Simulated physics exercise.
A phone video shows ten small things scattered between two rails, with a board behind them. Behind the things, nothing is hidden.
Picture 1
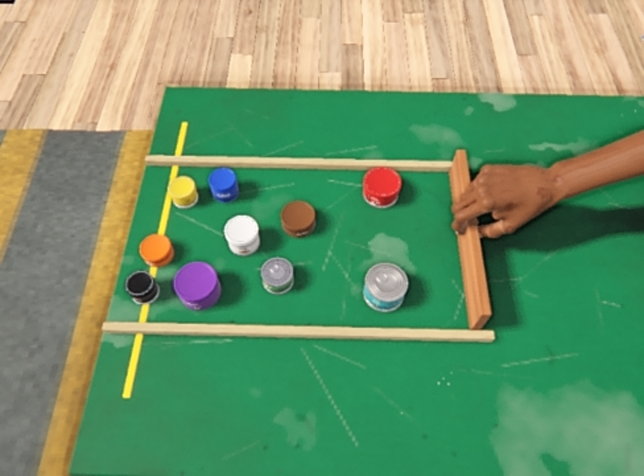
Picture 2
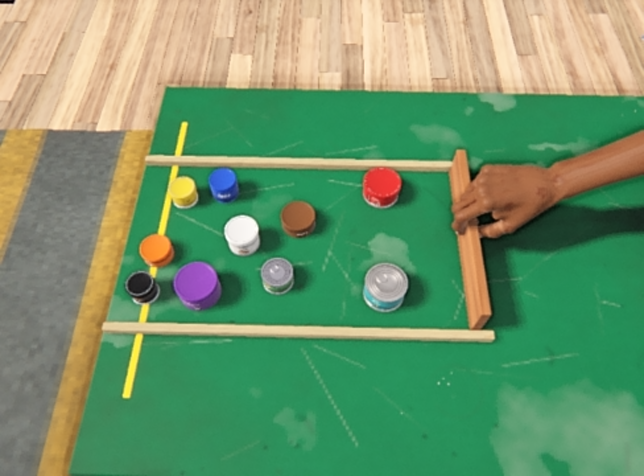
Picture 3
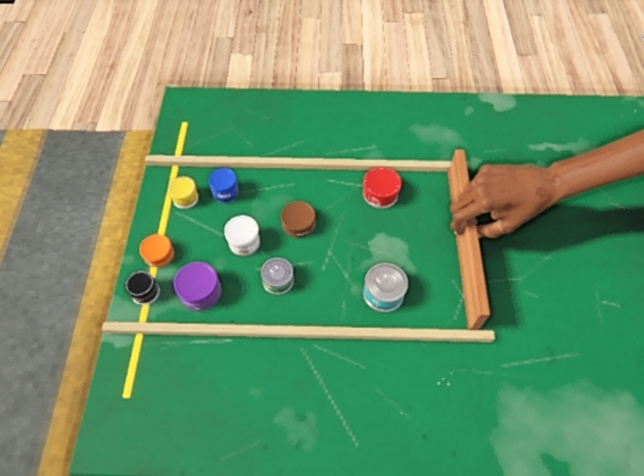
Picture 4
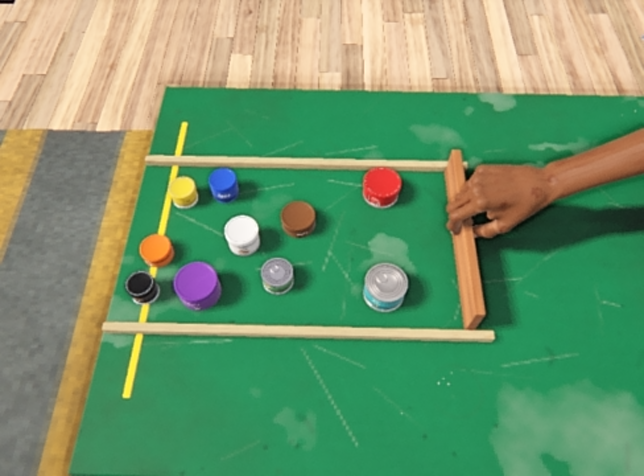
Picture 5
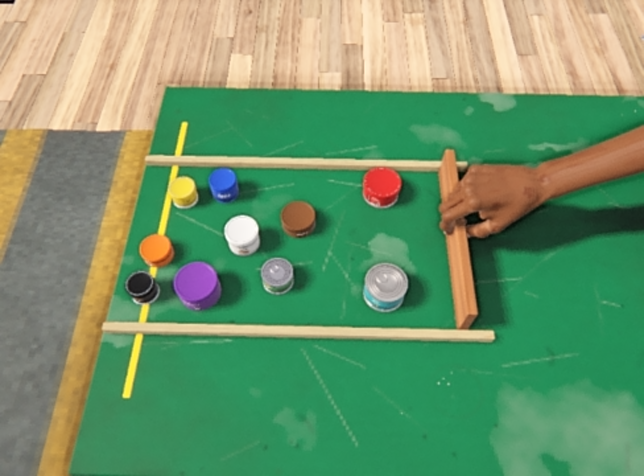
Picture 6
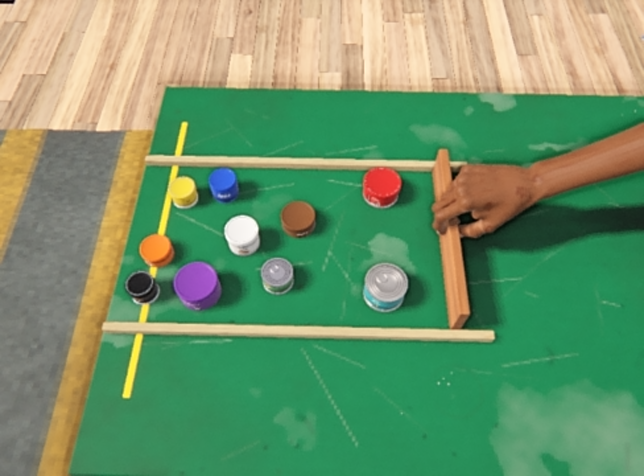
A hand reaching in from the right holds a wooden board across the ends of two pale rails on a scratched green surface, seen from above beside wood flooring and a grey strip. Between the rails sit yellow, blue, orange, black, purple, white, brown and grey containers towards the left, with red and turquoise ones nearer the board. The hand slides the board slightly left, while the containers and camera stay still.
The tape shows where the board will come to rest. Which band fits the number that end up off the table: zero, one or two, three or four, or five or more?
Pushes off five or more.
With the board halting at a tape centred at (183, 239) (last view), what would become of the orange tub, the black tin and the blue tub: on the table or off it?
In order, the orange tub goes off the edge, then the black tin goes off the edge, then the blue tub keeps its spot.
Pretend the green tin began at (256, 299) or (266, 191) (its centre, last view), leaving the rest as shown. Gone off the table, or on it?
In turn it holds its place, then goes down.
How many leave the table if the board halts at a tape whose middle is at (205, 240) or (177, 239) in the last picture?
1 and 3.
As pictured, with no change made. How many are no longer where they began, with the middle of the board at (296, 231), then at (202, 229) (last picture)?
I count 4 first and 10 after.
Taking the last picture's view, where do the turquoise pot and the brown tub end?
Answer: First (126, 285), after that (146, 213).
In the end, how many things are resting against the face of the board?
The number is 4.
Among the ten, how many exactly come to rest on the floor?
Total count: 6.
Soon after, none off yet; black tin at rest near (143, 288); orange tub at rest near (157, 251); yellow tin at rest near (184, 193).
At rest, the number that fall off is five or more; fallen, green tin, blue tub, purple tub, yellow tin, orange tub and black tin.
